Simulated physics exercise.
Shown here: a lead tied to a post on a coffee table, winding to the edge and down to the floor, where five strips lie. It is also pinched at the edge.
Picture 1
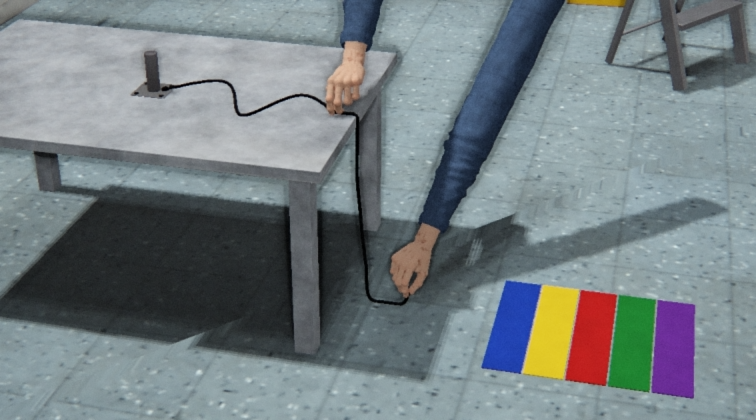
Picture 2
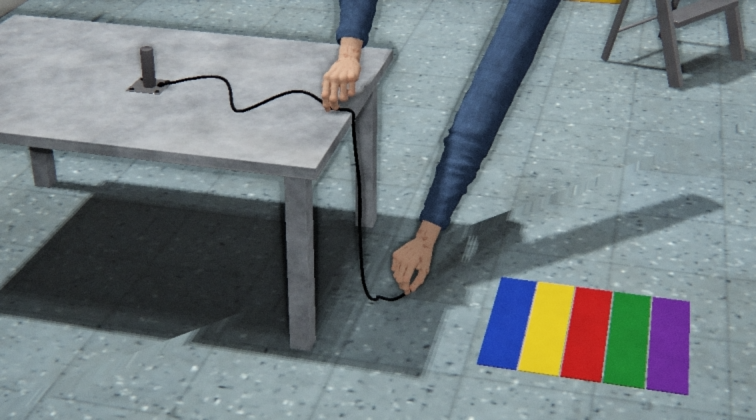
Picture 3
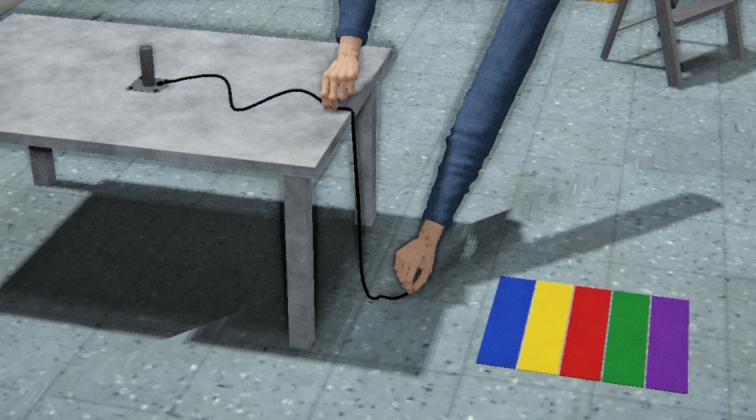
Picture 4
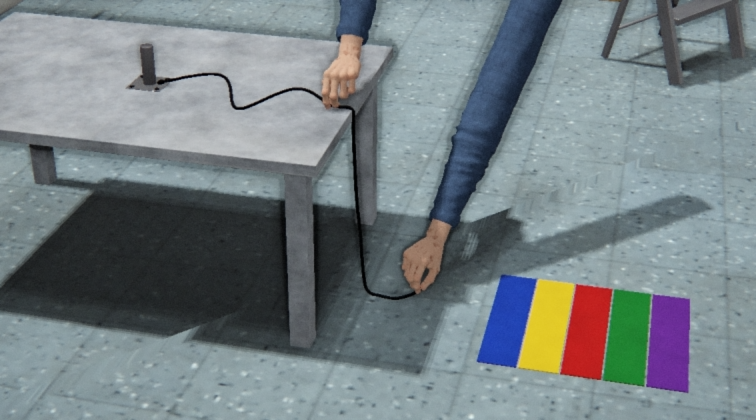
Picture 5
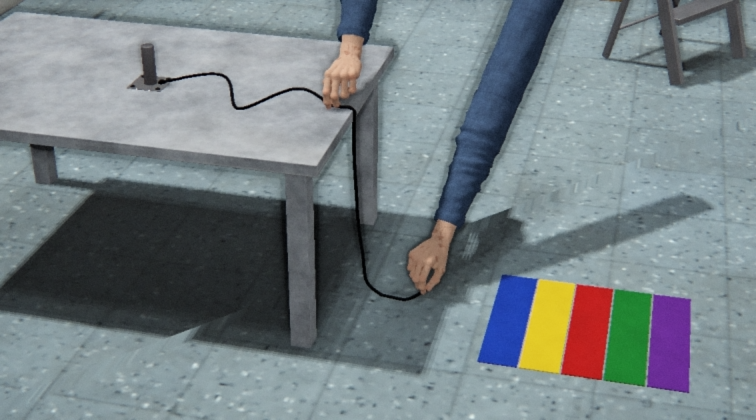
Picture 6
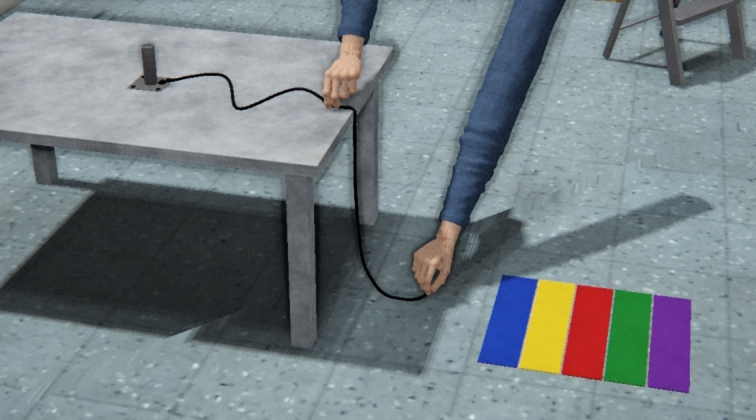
Hands holding a black cord at a table's edge and near the floor, the lower one inching right toward coloured strips.
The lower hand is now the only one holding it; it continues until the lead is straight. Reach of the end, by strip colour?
Purple.
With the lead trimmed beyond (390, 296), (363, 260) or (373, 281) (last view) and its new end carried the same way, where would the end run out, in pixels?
Roughly (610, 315), (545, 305), (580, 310).
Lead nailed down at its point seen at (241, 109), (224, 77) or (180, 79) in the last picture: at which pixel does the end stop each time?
For the three tries you'd see (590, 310), (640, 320) and (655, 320).
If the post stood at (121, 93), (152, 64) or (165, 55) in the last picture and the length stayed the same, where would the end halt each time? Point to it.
Pixels, try by try: About (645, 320), (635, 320), (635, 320).
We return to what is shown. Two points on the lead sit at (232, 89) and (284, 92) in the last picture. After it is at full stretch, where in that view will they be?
They end up at (258, 96) and (366, 116).
Early on, end near (597, 313); over red.
Midway, end near (642, 319); over green.
At the end of the slack, end near (668, 323); over purple. The end stops over the purple strip.
